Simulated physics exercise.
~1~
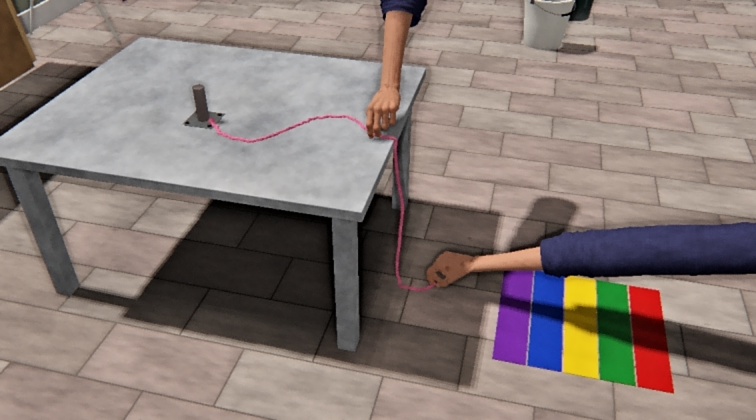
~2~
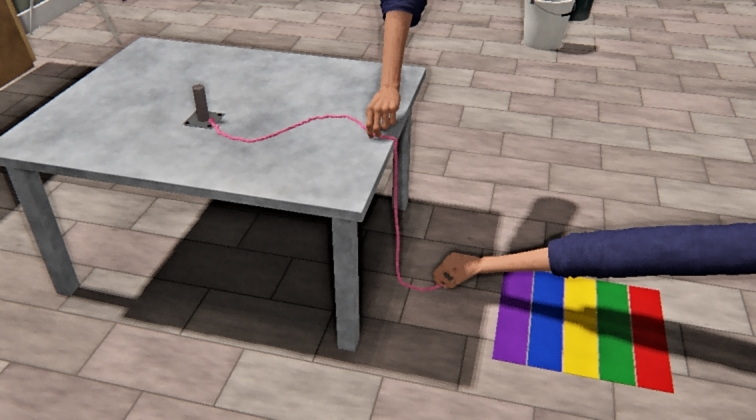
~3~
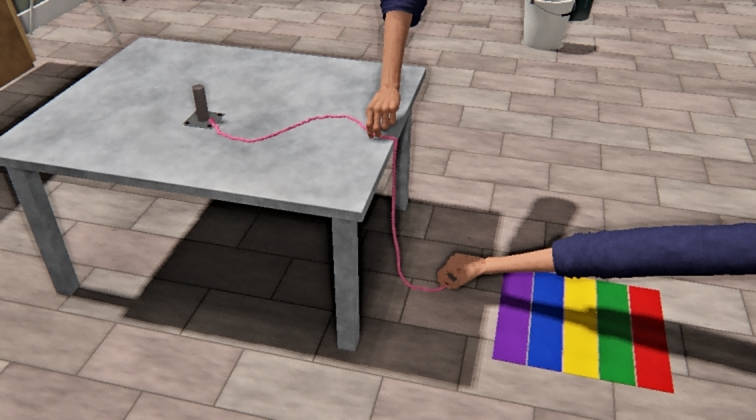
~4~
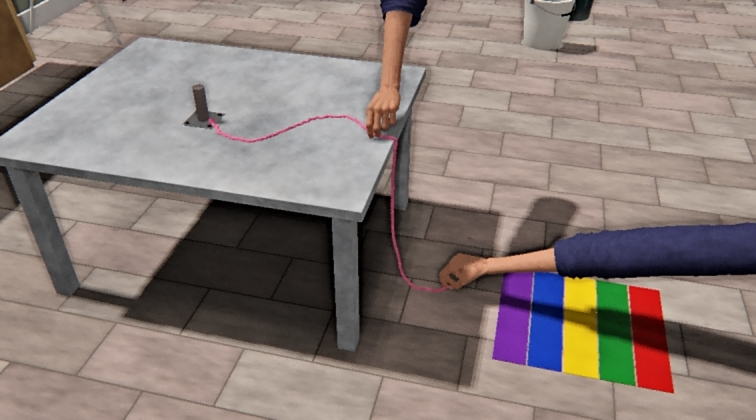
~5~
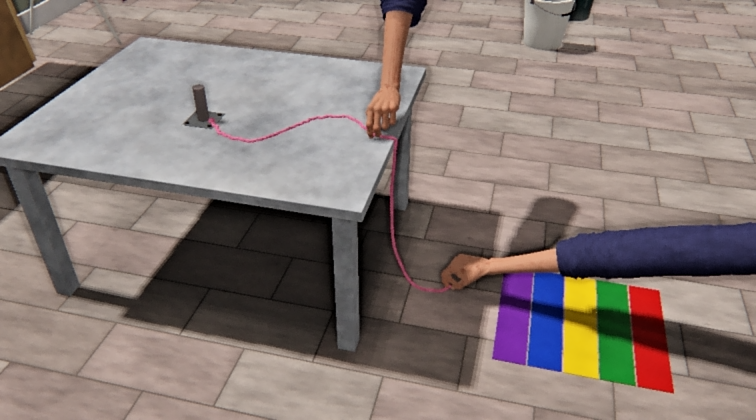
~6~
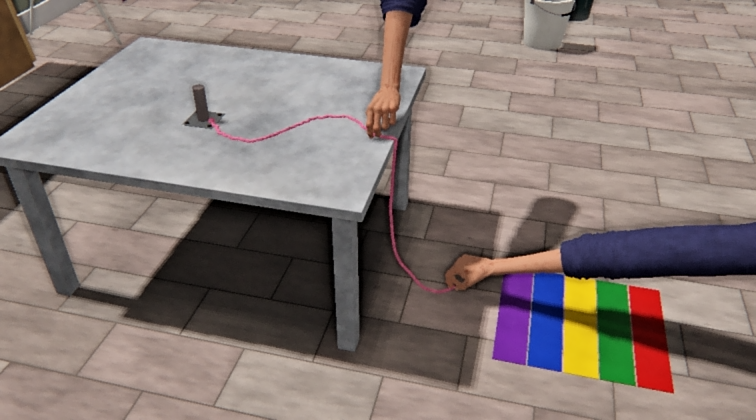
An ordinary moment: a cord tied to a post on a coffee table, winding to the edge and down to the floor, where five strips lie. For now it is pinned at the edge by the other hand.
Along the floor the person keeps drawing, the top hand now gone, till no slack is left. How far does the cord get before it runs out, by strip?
As far as the green strip.
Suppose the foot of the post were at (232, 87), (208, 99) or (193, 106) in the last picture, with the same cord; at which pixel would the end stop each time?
About (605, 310), (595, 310) and (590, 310).
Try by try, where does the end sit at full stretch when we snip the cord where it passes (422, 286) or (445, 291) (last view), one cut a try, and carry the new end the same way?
The pixels are close to (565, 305) for the first and (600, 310) for the second.
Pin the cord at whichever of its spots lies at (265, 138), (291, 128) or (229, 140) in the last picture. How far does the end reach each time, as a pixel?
Results: (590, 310); (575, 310); (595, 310).
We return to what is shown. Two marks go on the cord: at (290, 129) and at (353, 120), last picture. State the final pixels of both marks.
Roughly (320, 131) for the first and (397, 144) for the second.
A little later, end near (560, 305); over blue.
Next, end near (596, 311); over yellow.
When it is tight, end near (618, 315); over green. It gets as far as the green strip.
